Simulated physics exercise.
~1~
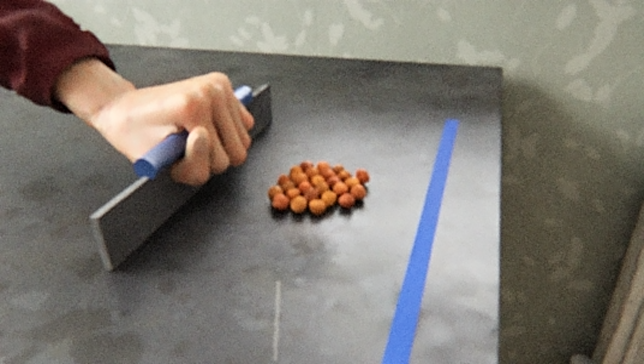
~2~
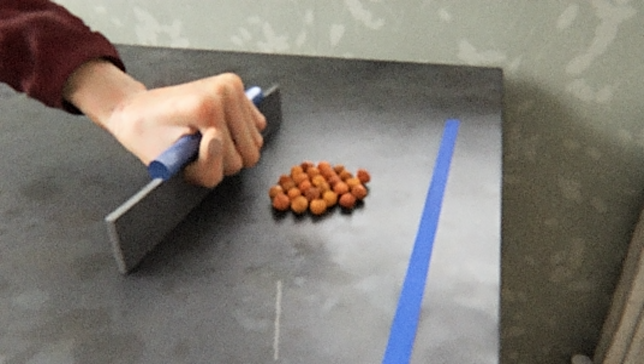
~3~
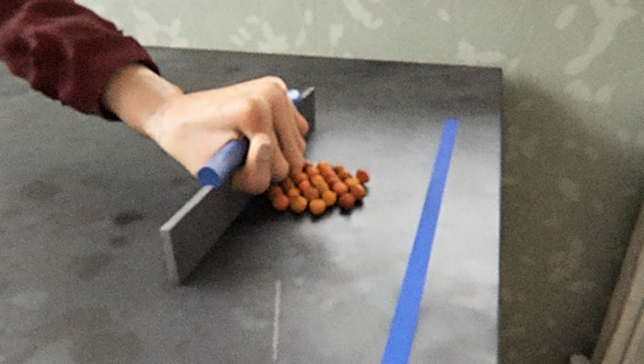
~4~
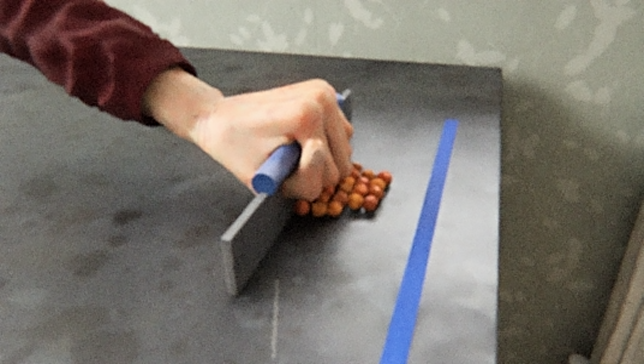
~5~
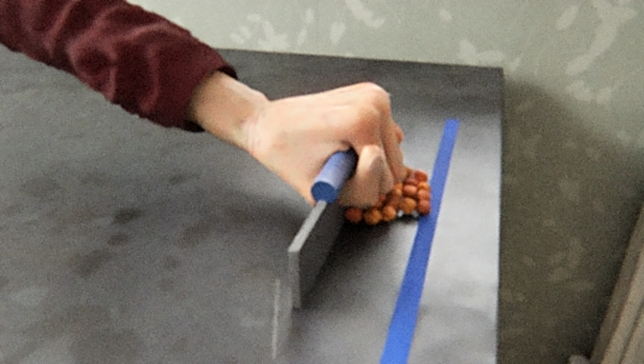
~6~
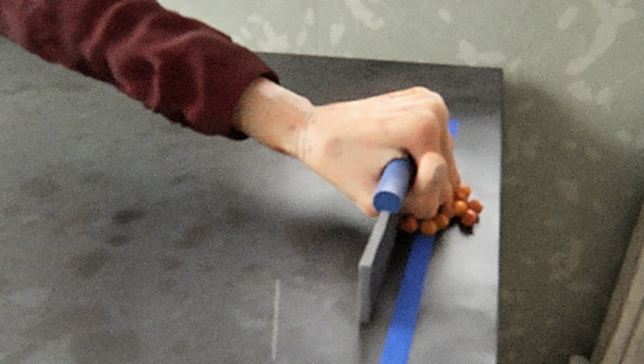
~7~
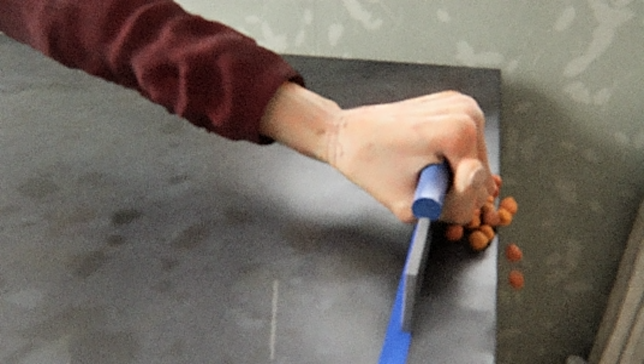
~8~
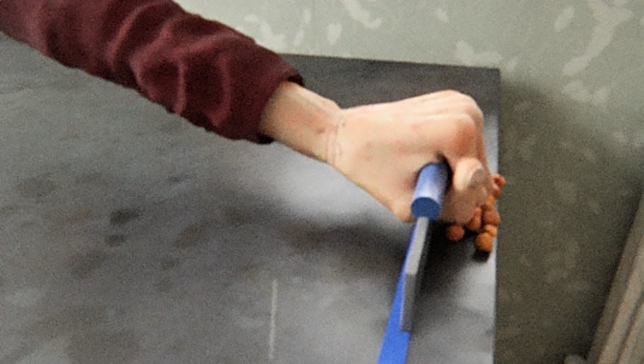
On a dark tabletop, a hand pushing small orange-brown balls right with a scraper, stopping at blue tape as some fall off.
